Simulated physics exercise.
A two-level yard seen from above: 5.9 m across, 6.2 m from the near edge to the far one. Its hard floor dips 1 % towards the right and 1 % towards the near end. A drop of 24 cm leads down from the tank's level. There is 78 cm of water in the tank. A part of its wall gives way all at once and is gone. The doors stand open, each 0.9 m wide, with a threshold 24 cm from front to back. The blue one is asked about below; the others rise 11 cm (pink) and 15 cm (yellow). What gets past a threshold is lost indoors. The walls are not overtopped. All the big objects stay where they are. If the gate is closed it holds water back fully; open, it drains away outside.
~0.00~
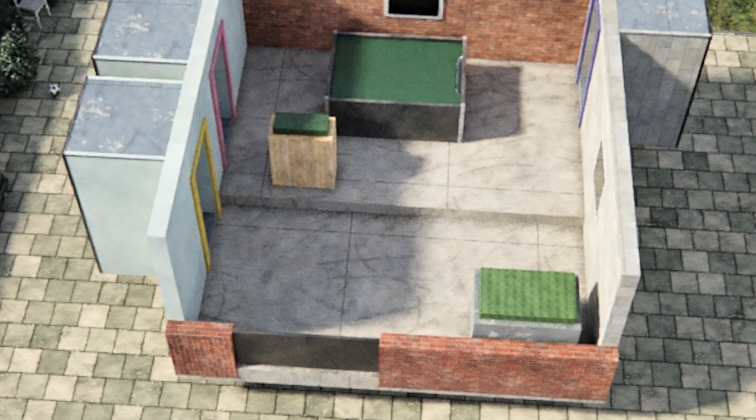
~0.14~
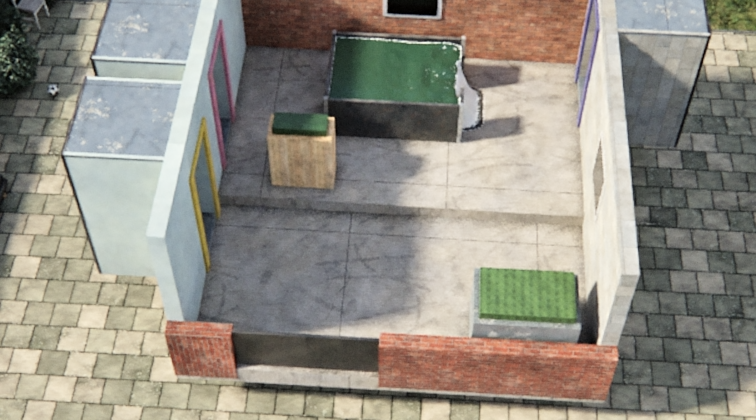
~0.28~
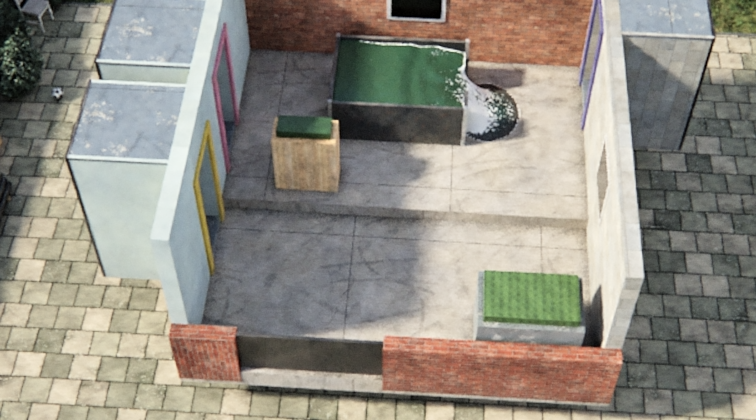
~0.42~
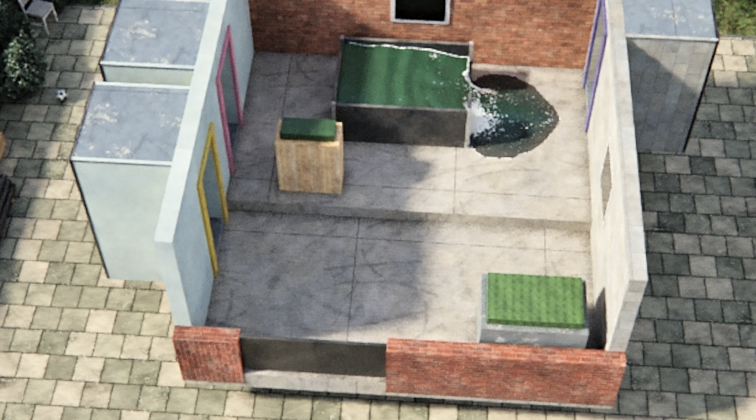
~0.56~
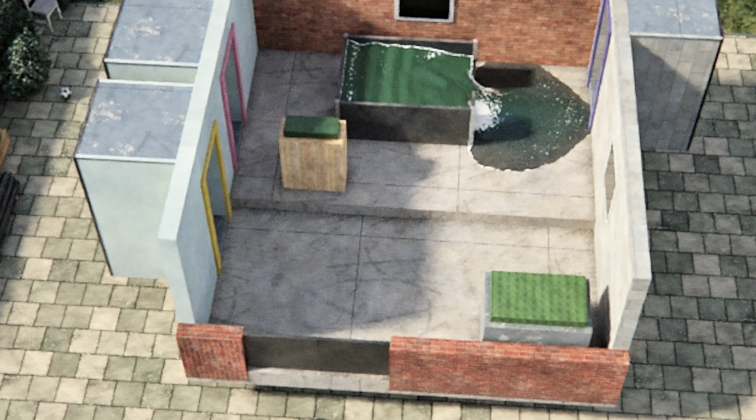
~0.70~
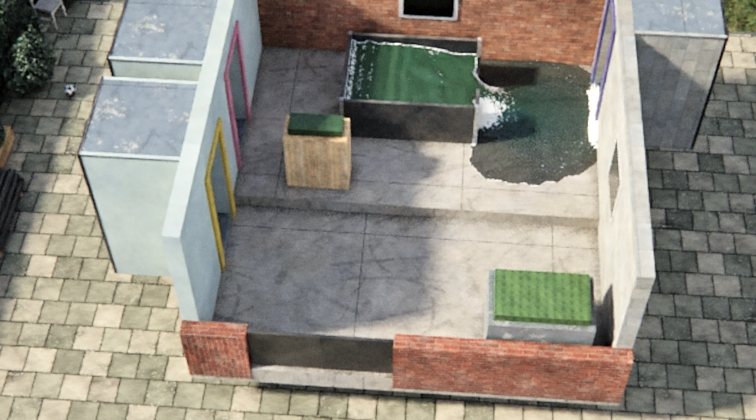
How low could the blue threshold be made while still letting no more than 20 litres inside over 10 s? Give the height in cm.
Close to 34 cm is just enough.
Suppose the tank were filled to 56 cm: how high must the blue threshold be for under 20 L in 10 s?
Then roughly 24 cm.
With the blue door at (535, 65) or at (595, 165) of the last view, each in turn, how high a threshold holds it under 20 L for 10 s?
Roughly 21 and 25 cm.
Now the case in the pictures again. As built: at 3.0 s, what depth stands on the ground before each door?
Depths in cm: Pink 0, yellow 0, blue 27.
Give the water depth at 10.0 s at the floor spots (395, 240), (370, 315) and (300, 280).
About 5, 4 and 11 cm.
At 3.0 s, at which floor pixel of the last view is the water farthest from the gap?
At about (597, 379).
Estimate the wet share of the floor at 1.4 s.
Near 20 per cent is wet.
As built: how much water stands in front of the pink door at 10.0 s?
Some 2.5 cm.
After 1.4 s water covers 20 % of the floor, deepest (42 cm) near (483, 107); 28 cm at the blue door, 75 litres in over its 16 cm threshold.
After 3.0 s water covers 30 % of the floor, deepest (32 cm) near (597, 379); 27 cm at the blue door, 253 litres in over its 16 cm threshold.
After 10.0 s water covers 85 % of the floor, deepest (17 cm) near (597, 379); 9 cm at the blue door, 333 litres in over its 16 cm threshold.
At the blue door as built, the water arrived by 0.7 s and peaked near 39 cm at 1.8 s.
With a threshold of 28 cm, 74 litres would have come in within the 10 s; with 38 cm, 7 litres. So under 20 litres takes about 34 cm.
